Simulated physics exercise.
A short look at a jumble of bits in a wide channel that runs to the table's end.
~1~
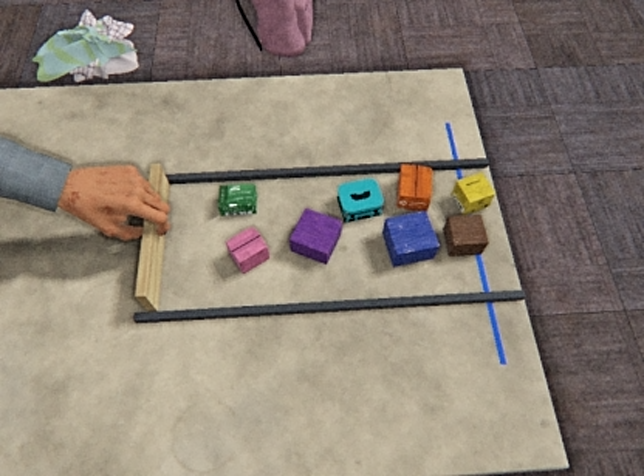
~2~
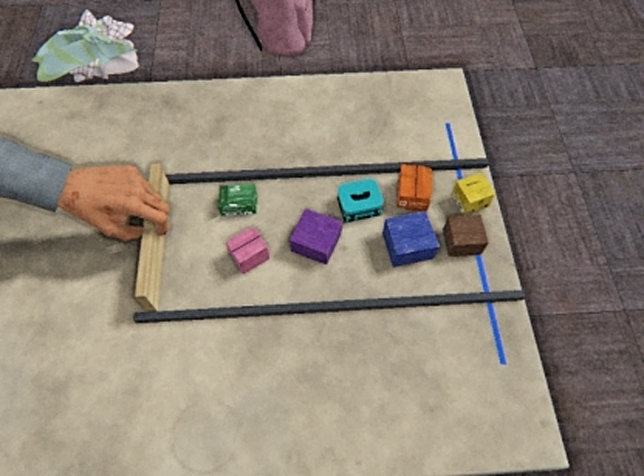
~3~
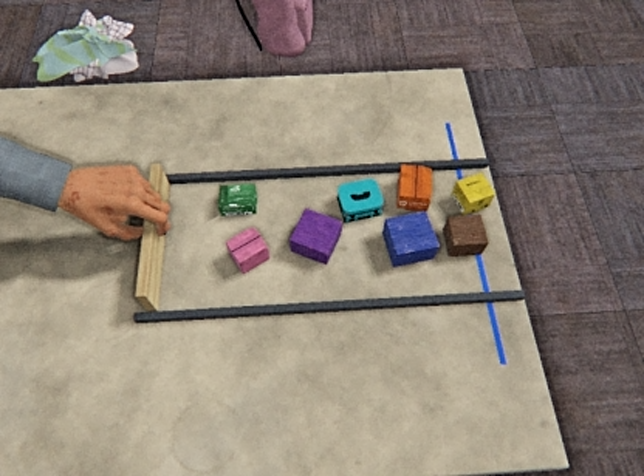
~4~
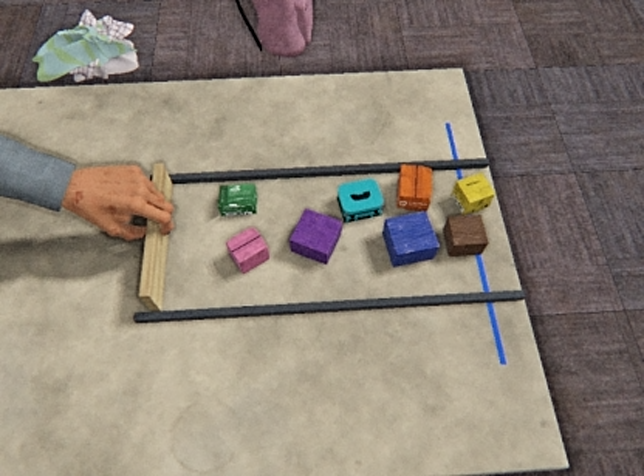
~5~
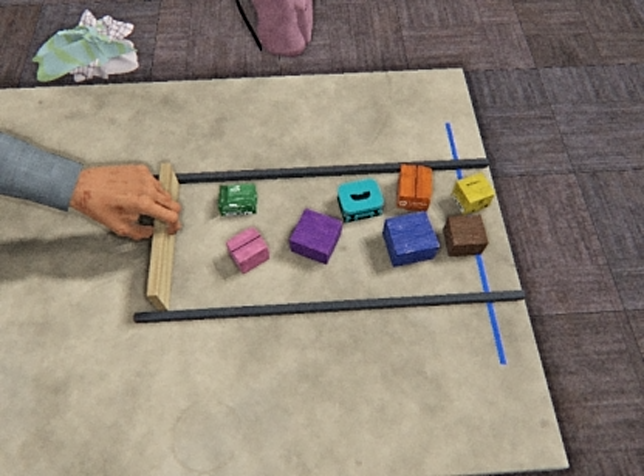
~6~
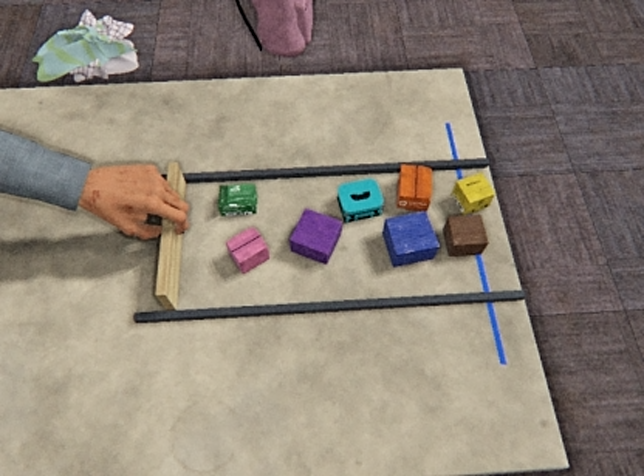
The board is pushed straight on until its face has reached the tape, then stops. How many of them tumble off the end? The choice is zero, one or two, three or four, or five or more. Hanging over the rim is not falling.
The number that fall off is five or more.
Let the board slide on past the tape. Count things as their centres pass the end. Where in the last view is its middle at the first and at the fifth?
Its middle is around (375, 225) and later (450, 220).
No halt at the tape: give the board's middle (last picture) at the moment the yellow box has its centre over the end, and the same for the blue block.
Near (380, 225) and (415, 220).
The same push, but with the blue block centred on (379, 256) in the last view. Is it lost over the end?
Then it comes down.
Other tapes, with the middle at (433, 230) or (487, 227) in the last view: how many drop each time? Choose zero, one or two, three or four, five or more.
For each place: Three or four; at least five.
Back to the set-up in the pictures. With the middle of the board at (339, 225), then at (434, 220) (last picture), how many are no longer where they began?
The counts are 7 and 8.
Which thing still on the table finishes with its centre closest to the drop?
The purple block.
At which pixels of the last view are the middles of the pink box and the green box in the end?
The pink box at (500, 260), the green box at (482, 184).
Soon after, none off yet; yellow box at rest near (473, 194); brown block at rest near (465, 236); orange box at rest near (414, 188).
In the end, the number that fall off is five or more; gone, turquoise case, blue block, orange box, brown block and yellow box.
